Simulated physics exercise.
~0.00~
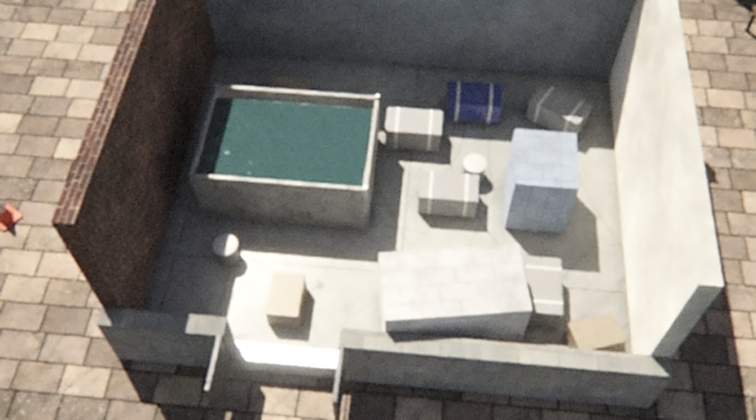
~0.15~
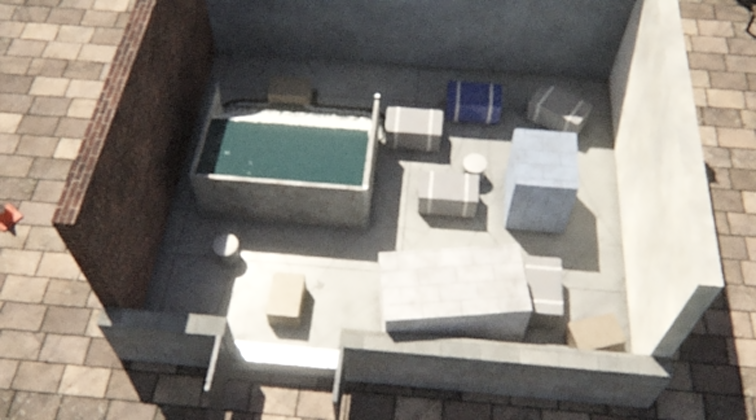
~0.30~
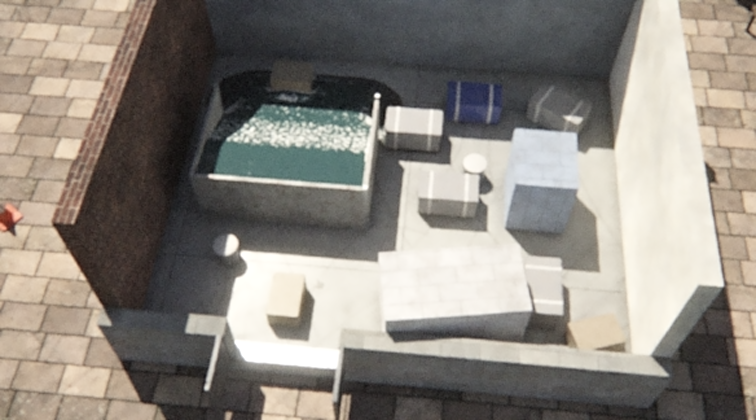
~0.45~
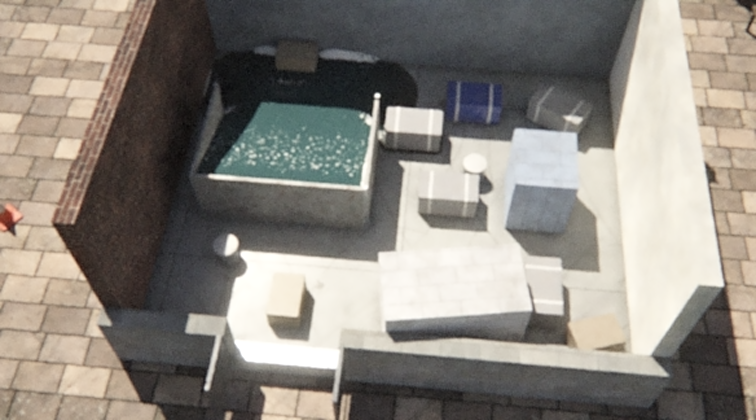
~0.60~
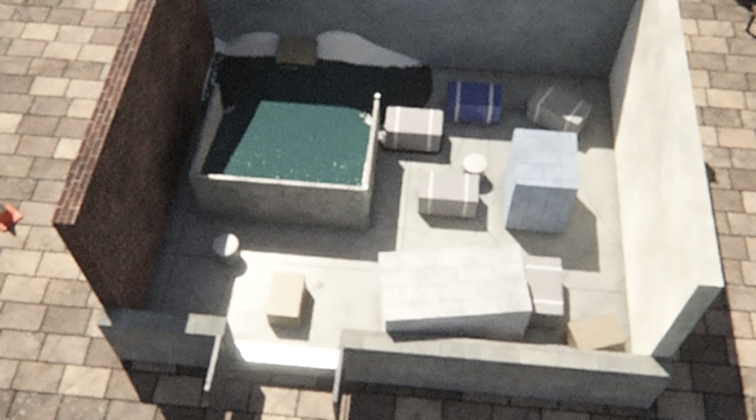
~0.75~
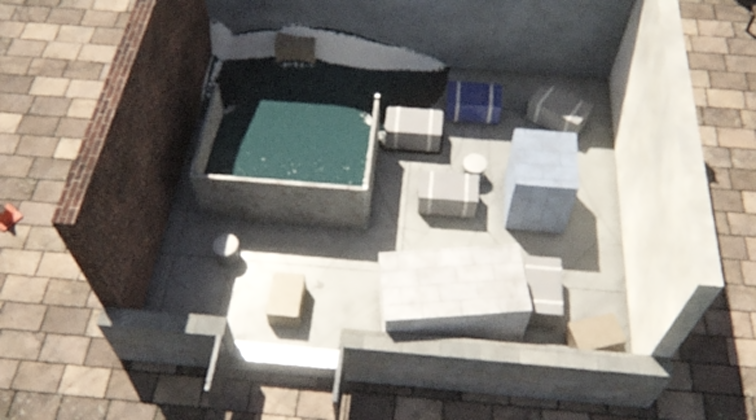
A big open tank of green water in a walled yard lost its back side, and dark water poured out behind it and spread along the rear wall, while the trunks and boxes nearby barely moved.
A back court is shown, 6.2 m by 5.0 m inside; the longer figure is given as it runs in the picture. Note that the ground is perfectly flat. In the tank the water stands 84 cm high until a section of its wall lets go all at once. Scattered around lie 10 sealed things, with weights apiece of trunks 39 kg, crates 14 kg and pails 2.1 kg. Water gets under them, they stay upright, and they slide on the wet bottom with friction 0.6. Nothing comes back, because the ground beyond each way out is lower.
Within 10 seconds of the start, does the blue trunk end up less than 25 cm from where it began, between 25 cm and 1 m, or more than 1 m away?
Badly dislodged.
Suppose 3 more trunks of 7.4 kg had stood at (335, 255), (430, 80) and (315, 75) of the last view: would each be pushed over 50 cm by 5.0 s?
In order: Below it, above it, above it.
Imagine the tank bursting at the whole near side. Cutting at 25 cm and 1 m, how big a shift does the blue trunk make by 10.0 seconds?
After that, the blue trunk hardly moves.
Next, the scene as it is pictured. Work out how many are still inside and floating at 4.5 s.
The count is 3.
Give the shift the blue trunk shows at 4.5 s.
Around 100 cm from the start by that time.
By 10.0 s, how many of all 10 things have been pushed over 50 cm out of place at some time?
Count: 8.
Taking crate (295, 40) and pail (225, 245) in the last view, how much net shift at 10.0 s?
Taking them in turn, the shifts are 120 cm and 50 cm.
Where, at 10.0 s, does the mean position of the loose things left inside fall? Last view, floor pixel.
That lands at roughly (401, 230).
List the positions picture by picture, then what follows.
In the first picture, the blue trunk at (475, 94), on the bottom; water covers 3.3 m2; 0 of 10 have shifted.
In the second picture, the blue trunk at (475, 94) rests on the ground; 4.7 m2 under water; 0 of 10 have shifted.
In the third picture, the blue trunk at (475, 94), on the bottom; 6.4 m2 under water; 1 of 10 have shifted.
In the fourth picture, the blue trunk at (475, 94) rests on the ground; water covers 8.1 m2; 1 of 10 have shifted.
In the fifth picture, the blue trunk at (475, 94) rests on the ground; 8.5 m2 under water; 1 of 10 have shifted.
In the sixth picture, the blue trunk at (475, 94), on the bottom; water covers 8.7 m2; 1 of 10 have shifted.
After 2.0 s the blue trunk is near (486, 118), 0.5 m from its start, aground; 0 of 10 are out; 1 afloat.
After 4.5 s the blue trunk is near (501, 145), 1.0 m from its start, aground; 0 of 10 are out; 3 afloat.
After 7.0 s the blue trunk is near (488, 157), 1.2 m from its start, afloat; 0 of 10 are out; 7 afloat.
After 10.0 s the blue trunk is near (441, 179), 1.7 m from its start, afloat; 0 of 10 are out; 9 afloat.
